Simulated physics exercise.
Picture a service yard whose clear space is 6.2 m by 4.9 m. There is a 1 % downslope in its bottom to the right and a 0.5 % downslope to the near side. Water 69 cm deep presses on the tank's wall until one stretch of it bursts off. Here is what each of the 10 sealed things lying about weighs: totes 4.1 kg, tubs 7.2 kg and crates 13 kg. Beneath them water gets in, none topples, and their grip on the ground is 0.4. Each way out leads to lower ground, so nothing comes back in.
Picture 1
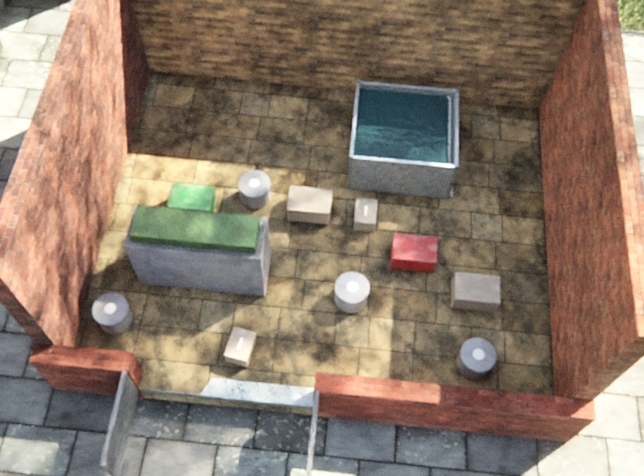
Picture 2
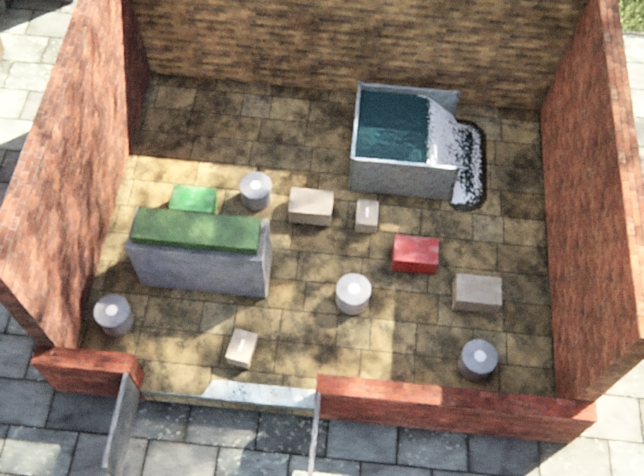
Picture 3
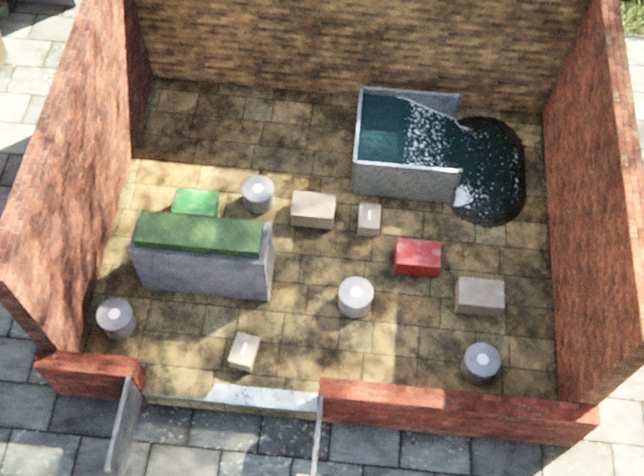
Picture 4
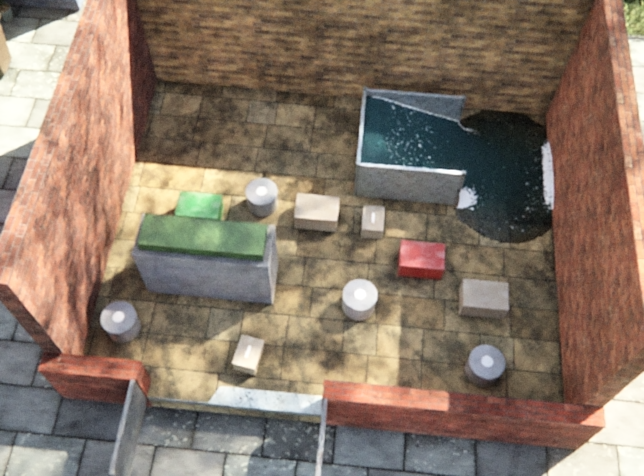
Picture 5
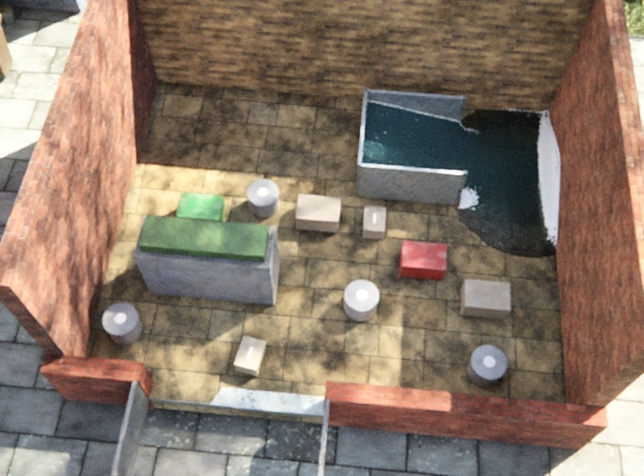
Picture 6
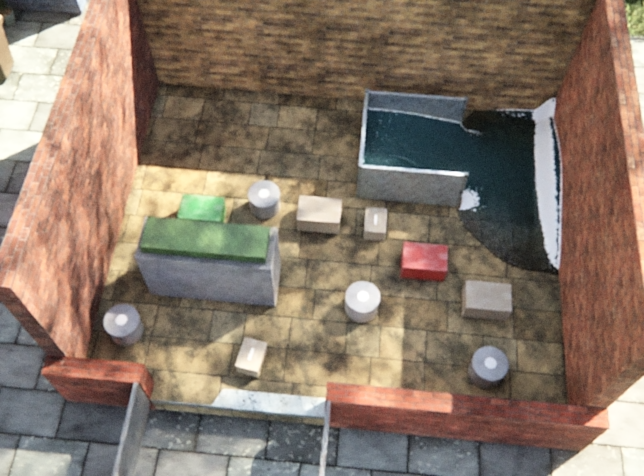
Dark water pours through the open right side of a grey tank at the back of a brick-walled yard, seen from high above, and spreads across the paving to the right wall, edged with white foam. Red, green and pale crates and round grey tubs stand still around a long grey block with a green top. The view drifts very slightly as the pool widens toward the near side.
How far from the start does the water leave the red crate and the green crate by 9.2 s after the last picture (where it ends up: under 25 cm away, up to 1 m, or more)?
My prediction: The red crate hardly moves; the green crate hardly moves.
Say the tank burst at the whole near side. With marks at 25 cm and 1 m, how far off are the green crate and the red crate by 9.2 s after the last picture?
Note: Green crate unmoved, red crate swept well away.
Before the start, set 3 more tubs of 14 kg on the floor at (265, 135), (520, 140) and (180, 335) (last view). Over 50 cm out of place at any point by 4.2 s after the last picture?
From first to last: Does not reach it, surpasses it, does not reach it.
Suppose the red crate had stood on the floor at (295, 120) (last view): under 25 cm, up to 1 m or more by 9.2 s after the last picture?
Observed: Object goes well off.
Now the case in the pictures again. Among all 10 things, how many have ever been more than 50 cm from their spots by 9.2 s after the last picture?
It works out to 5.
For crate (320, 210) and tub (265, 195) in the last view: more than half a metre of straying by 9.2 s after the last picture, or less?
First one stayed inside, second one stayed inside.
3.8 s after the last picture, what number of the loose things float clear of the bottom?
That would be 0 of them.
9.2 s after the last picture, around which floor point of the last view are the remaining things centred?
Mean floor pixel: About (290, 261).
Then, 1.2 s after the last picture the red crate is near (425, 256), 0.0 m from its start, aground; the green crate is near (201, 207), 0.0 m from its start, aground; 0 of 10 are out; 0 afloat.
Then, 3.8 s after the last picture the red crate is near (425, 256), 0.0 m from its start, aground; the green crate is near (201, 207), 0.0 m from its start, aground; 0 of 10 are out; 0 afloat.
Then, 6.2 s after the last picture the red crate is near (425, 256), 0.0 m from its start, aground; the green crate is near (201, 207), 0.0 m from its start, aground; 0 of 10 are out; 4 afloat.
Then, 9.2 s after the last picture the red crate is near (425, 256), 0.0 m from its start, aground; the green crate is near (201, 206), 0.0 m from its start, aground; 1 of 10 are out; 1 afloat.
